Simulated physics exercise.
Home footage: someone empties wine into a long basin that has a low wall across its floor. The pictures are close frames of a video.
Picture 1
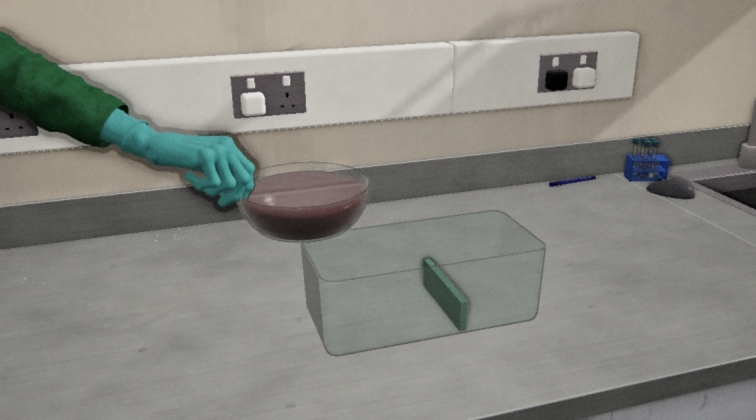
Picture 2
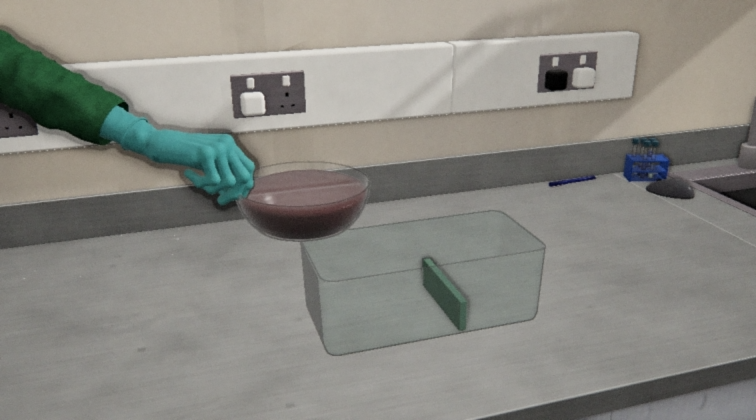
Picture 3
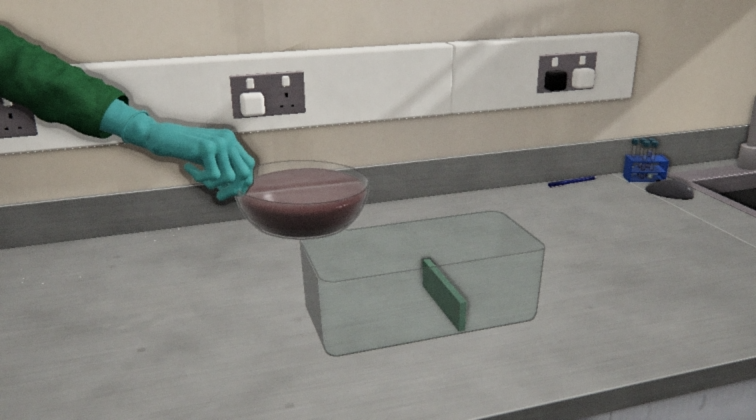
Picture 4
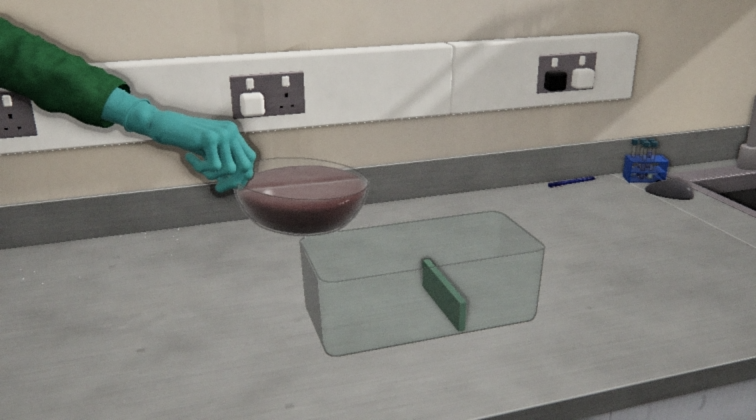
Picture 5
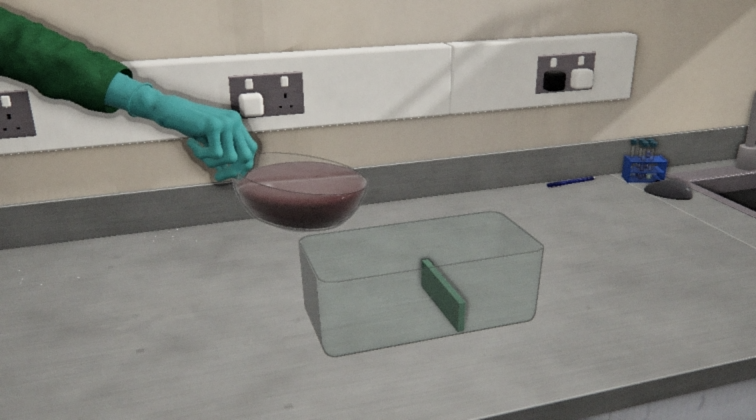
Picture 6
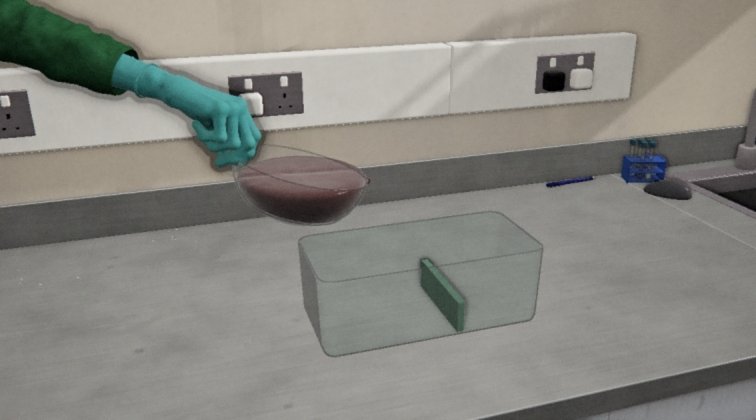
A teal-gloved hand held a clear bowl of dark red wine above a long, see-through basin with a low green wall inside, then slowly tilted the bowl to the right until the wine neared its rim.
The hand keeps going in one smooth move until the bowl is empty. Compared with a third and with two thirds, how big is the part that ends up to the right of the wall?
It is between the two.
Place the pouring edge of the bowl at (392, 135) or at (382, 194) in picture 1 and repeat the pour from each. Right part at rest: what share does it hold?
Close to 80 in a hundred, then close to 65 in a hundred.
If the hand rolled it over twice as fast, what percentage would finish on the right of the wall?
I'd estimate about 50 percent ends up there.
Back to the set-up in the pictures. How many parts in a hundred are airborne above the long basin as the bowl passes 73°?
Roughly 45 %.
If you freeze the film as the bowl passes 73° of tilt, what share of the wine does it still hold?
It keeps around 30 per cent at that angle.
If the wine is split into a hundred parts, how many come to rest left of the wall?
I'd say close to 50 per cent.
A moment on, the tilt is 73° and 29 per cent is still to pour, 23 is left of the wall and 4 right of it.
Next, the tilt is 106° and 0 per cent is still to pour, 42 is left of the wall and 52 right of it.
Then the tilt is 112° and 0 per cent is still to pour, 48 is left of the wall and 51 right of it.
Later the tilt is 112° and 0 per cent is still to pour, 48 is left of the wall and 51 right of it.
Finally, 48 per cent lies left of the wall, 51 right of it and 1 outside.
